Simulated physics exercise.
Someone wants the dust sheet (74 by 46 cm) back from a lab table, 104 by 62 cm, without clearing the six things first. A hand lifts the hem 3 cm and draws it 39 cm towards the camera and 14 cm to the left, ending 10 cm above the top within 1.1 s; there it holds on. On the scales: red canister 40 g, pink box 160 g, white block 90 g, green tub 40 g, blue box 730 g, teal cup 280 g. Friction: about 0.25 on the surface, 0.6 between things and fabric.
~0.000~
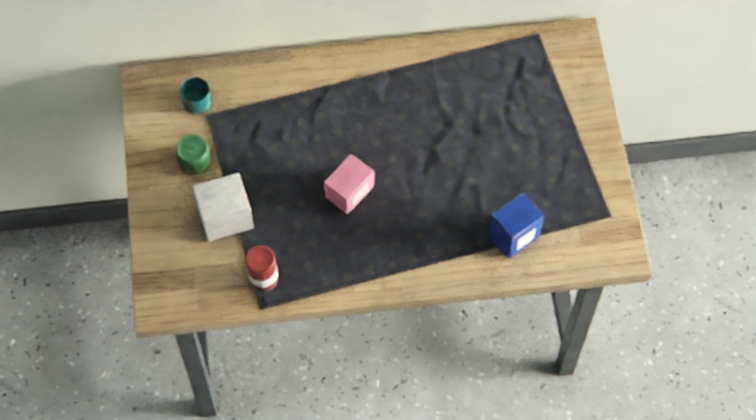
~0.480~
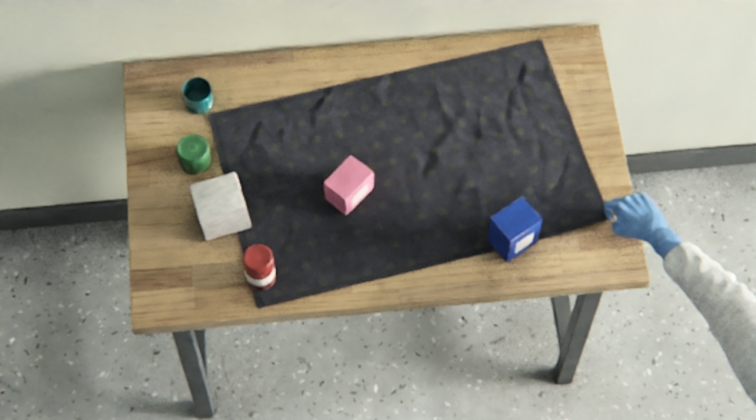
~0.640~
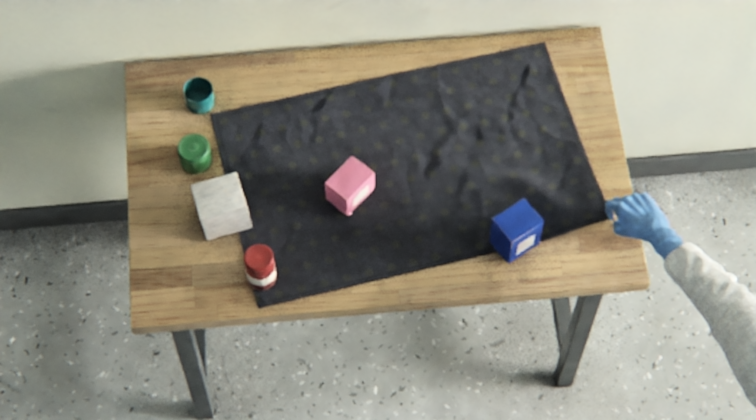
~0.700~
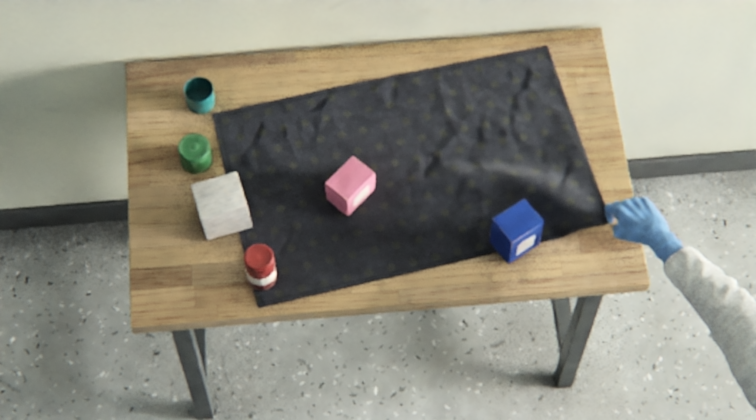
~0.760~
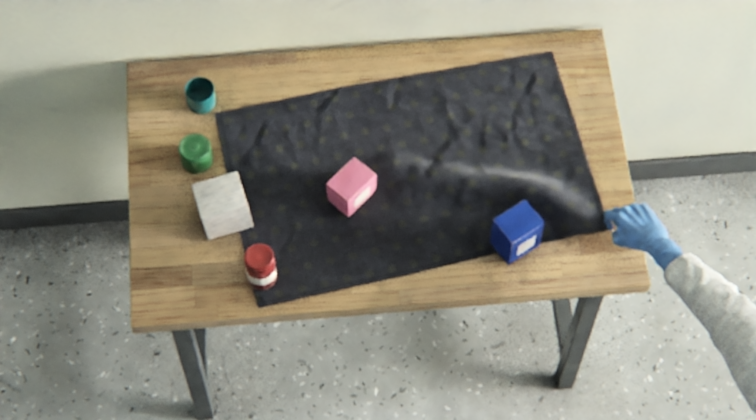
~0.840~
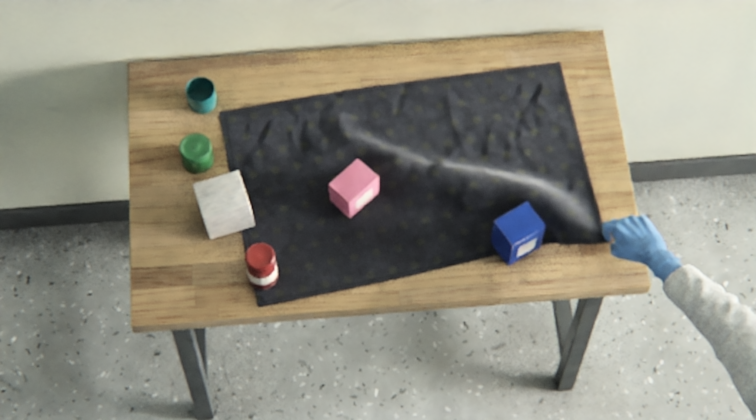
A blue-gloved hand gripping the corner of a dark cloth on a wooden table, drawing it slightly nearer and raising a long ripple.
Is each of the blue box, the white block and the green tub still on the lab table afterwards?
The blue box drops off, the white block keeps to the top, the green tub remains up there.
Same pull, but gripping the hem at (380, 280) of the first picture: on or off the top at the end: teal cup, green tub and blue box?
In that case: Teal cup stays on, green tub stays on, blue box falls off.
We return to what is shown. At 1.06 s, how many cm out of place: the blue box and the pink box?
Blue box 4 cm, pink box 4 cm.
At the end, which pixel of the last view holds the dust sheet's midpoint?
Near (475, 249).
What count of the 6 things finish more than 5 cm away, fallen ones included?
That makes 4.
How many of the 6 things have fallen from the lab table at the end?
That makes 1.
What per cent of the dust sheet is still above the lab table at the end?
About 70 per cent.
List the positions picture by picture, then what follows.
The first picture shows blue box (518, 215); white block (221, 197); green tub (192, 148); dust sheet corners (261, 310) (539, 34) (611, 217).
The second picture shows dust sheet corners (257, 308) (542, 39); grip (611, 219).
The third picture shows dust sheet corners (258, 308) (545, 42); grip (612, 219).
The fourth picture shows dust sheet corners (258, 308) (547, 46); grip (612, 223).
The fifth picture shows dust sheet corners (258, 308) (552, 51); grip (611, 229).
The sixth picture shows blue box (520, 223); white block (222, 194); green tub (195, 146); dust sheet corners (258, 307) (220, 112) (560, 62); grip (610, 241).
By 1.1 s, 100 % of the dust sheet is still over the top; blue box 4 cm off its start, white block 2 cm off its start, pink box 3 cm off its start.
By 1.3 s, 90 % of the dust sheet is still over the top; blue box 15 cm off its start, white block 6 cm off its start, pink box 9 cm off its start.
By 1.5 s, 75 % of the dust sheet is still over the top; blue box over the edge, white block 11 cm off its start at (275, 178), pink box 15 cm off its start at (412, 214).
By 1.7 s, 70 % of the dust sheet is still over the top; blue box over the edge, white block 12 cm off its start, pink box 15 cm off its start.
By 3.3 s, 70 % of the dust sheet is still over the top; blue box over the edge, white block 12 cm off its start at (278, 177), green tub 0 cm off its start at (195, 147), pink box 15 cm off its start at (411, 220).
